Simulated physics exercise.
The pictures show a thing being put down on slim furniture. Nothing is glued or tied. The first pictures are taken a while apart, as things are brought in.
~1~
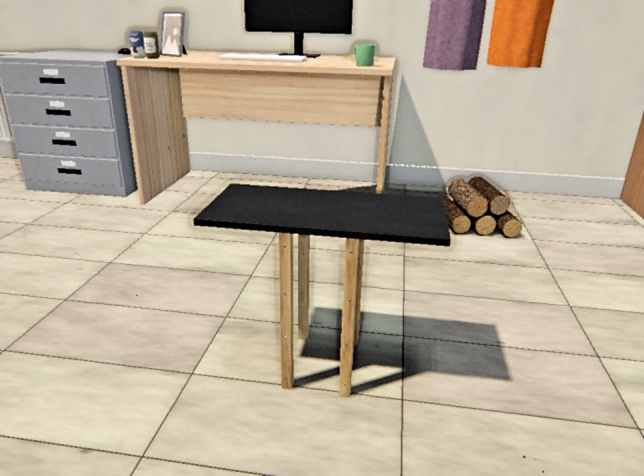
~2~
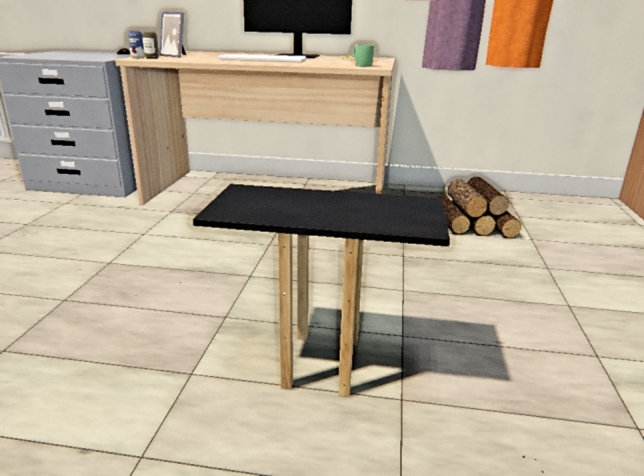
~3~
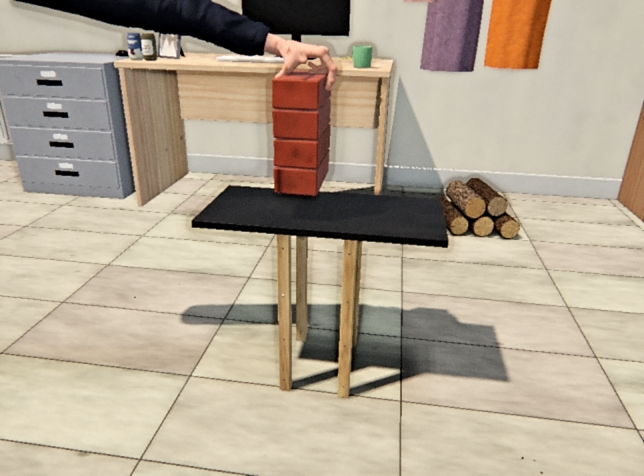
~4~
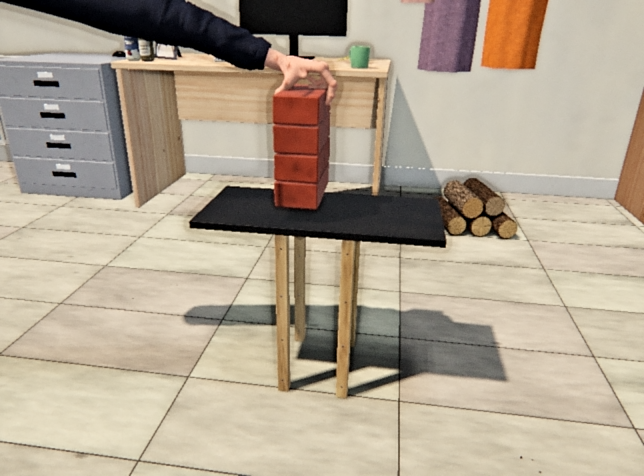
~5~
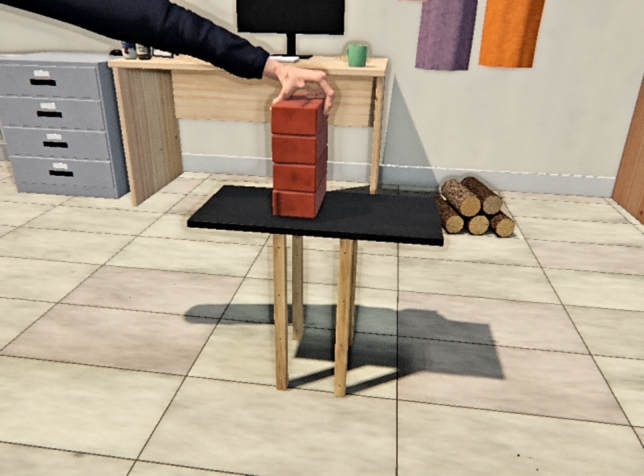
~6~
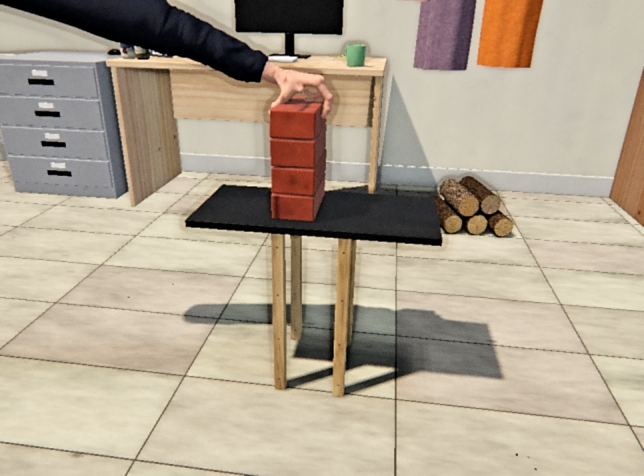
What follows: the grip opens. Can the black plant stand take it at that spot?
Outcome: The black plant stand holds firm.
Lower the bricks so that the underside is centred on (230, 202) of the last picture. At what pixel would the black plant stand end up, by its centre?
Near (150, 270).
Then, 0.22 s on from there, black plant stand at rest near (318, 212).
In the end, the black plant stand stays flat on its feet, near (318, 212).
